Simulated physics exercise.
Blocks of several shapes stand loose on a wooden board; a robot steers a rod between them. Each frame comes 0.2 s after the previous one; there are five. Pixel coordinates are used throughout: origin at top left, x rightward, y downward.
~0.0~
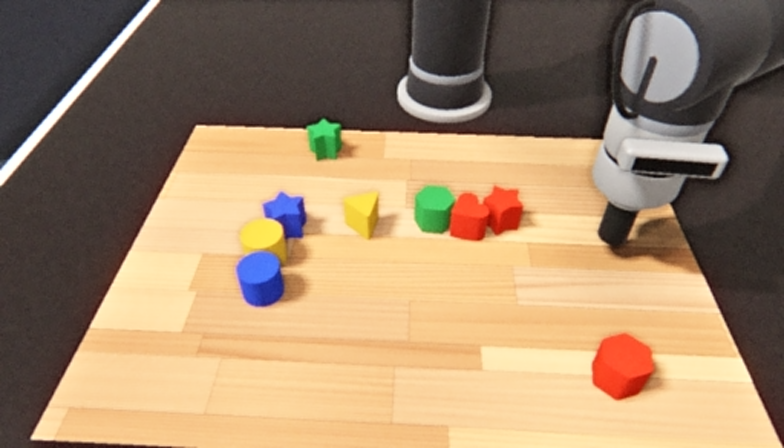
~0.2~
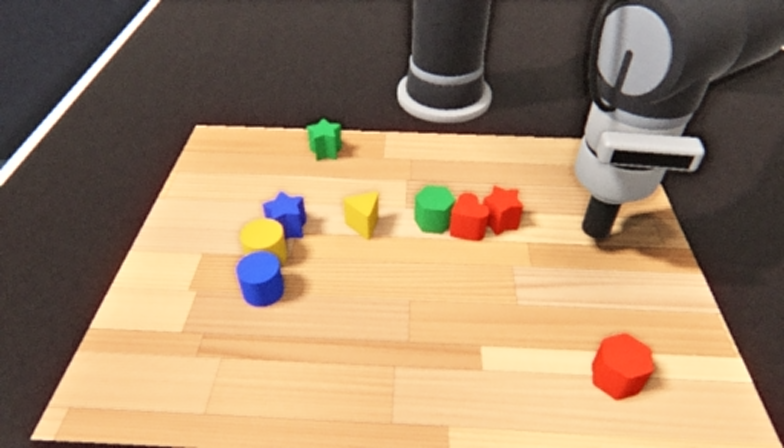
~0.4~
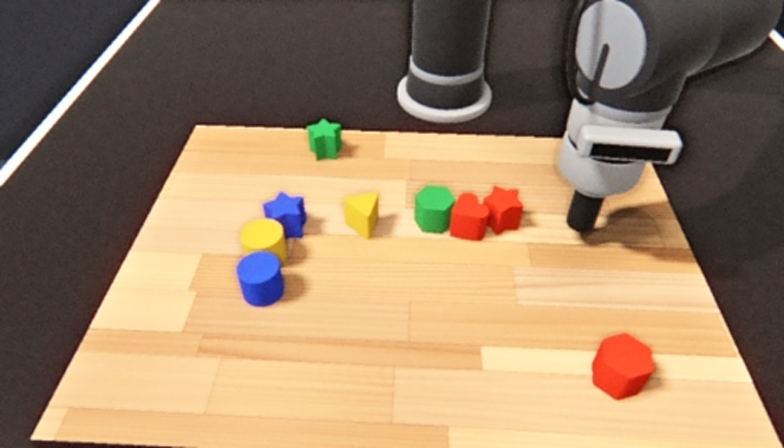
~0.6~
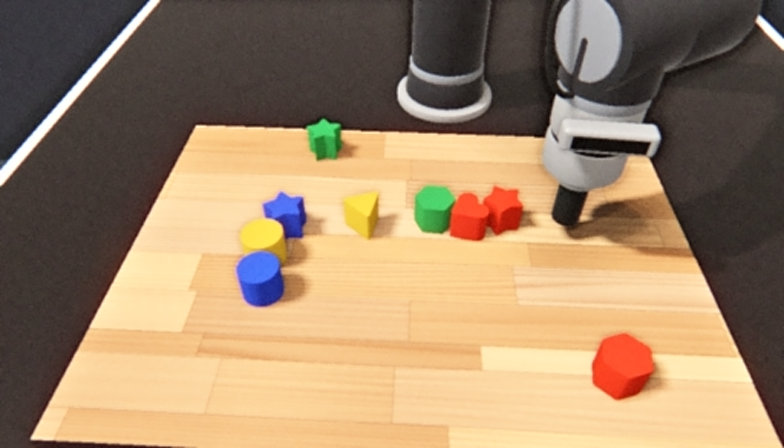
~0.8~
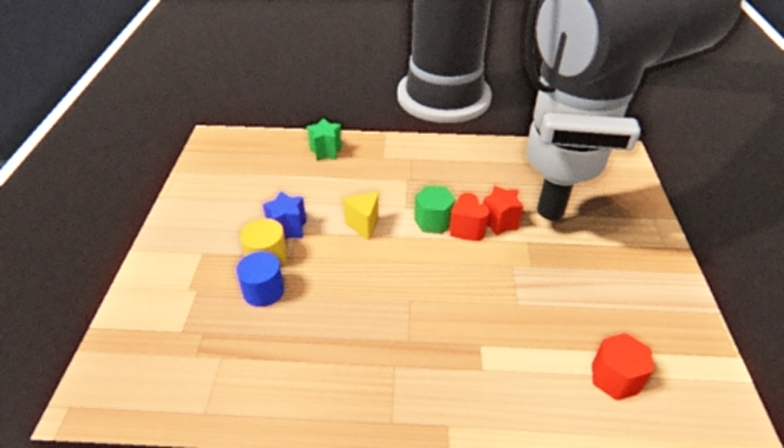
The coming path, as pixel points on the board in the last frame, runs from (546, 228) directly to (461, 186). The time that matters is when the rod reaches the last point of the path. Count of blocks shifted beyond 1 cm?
I expect one block to move.
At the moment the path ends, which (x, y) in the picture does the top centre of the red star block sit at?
The centre of its top face lies at (487, 193).
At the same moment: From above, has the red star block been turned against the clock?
It seems so.
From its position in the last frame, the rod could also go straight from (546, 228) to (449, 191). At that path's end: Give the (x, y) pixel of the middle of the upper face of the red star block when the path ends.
It sits at (456, 188).
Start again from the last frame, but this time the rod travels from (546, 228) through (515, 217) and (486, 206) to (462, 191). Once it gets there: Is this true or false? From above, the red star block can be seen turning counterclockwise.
True - the claim holds.
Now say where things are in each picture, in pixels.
Tip of the rod (612, 237), middles of tops, green hexagonal block (436, 197), red heart-shaped block (470, 206), red star block (504, 198), in the first frame.
Rod (595, 230), nothing pushed, in the second frame.
Rod (580, 224), nothing pushed, in the third frame.
Rod (565, 218), nothing pushed, in the fourth frame.
Rod (550, 213), green hexagonal block (436, 197), red heart-shaped block (470, 206), red star block (504, 198), in the fifth frame.
On the path given first. One third of the way, rod (518, 197); red star block (496, 196), turned 25° anticlockwise.
Two thirds of the way, rod (490, 184); red heart-shaped block (467, 207); red star block (487, 193), turned 60° anticlockwise.
At the end, rod (463, 170); green hexagonal block unmoved; red heart-shaped block (467, 207); red star block (487, 193), turned 60° anticlockwise.
